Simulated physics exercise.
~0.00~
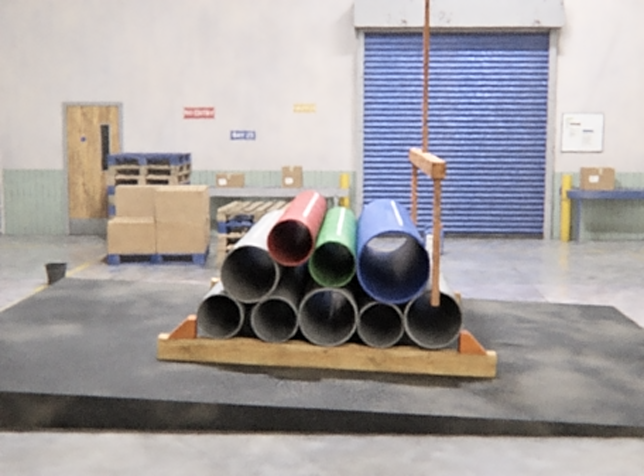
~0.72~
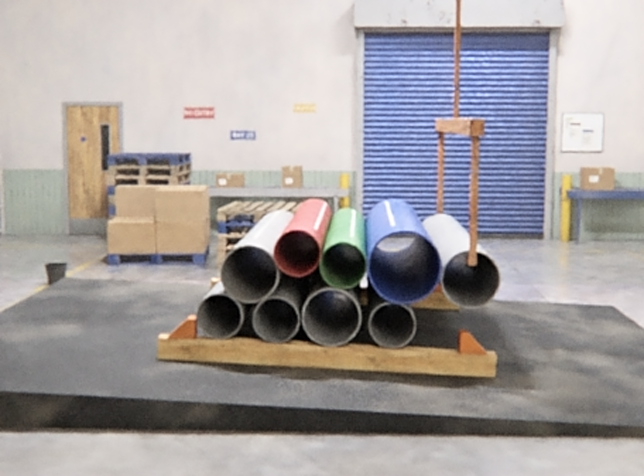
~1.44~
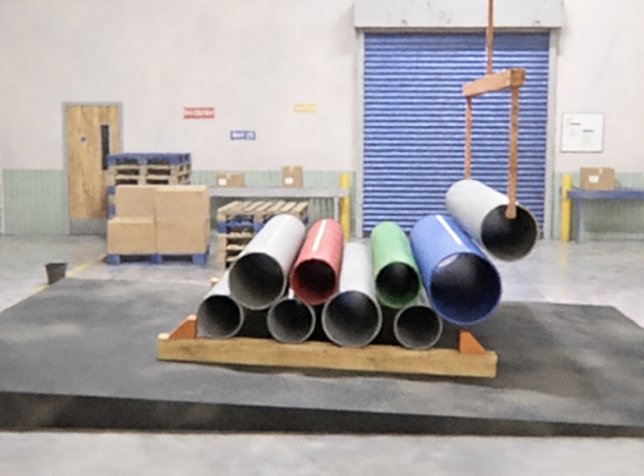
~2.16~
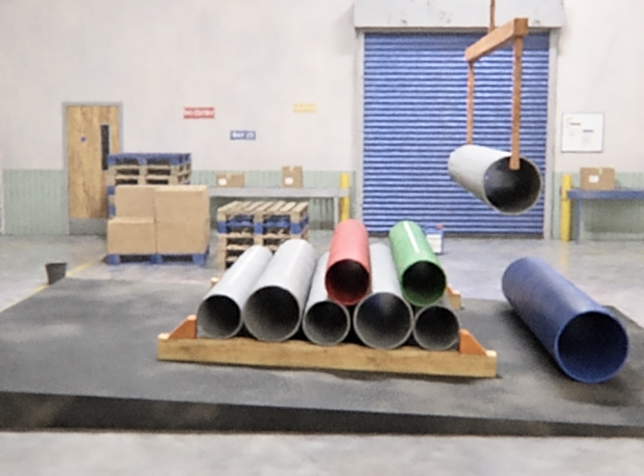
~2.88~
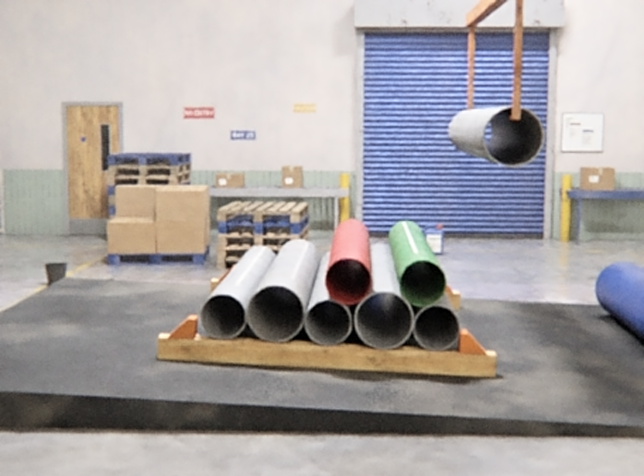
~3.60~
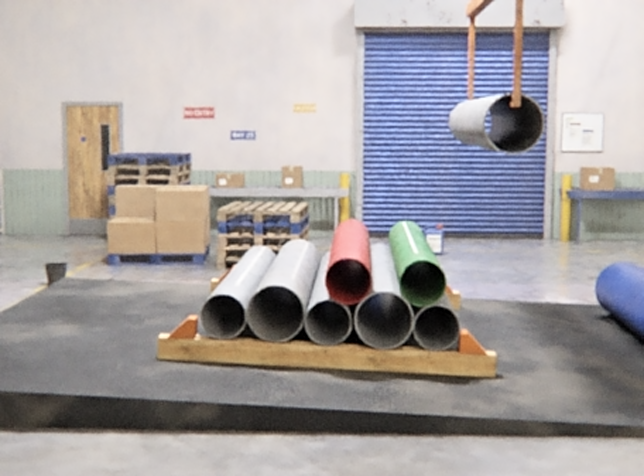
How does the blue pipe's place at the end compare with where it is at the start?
At the start the blue pipe rests in the upper row of the stack, on its right side. By the end it is off the bearers, lying lower down at the far right edge of the view.
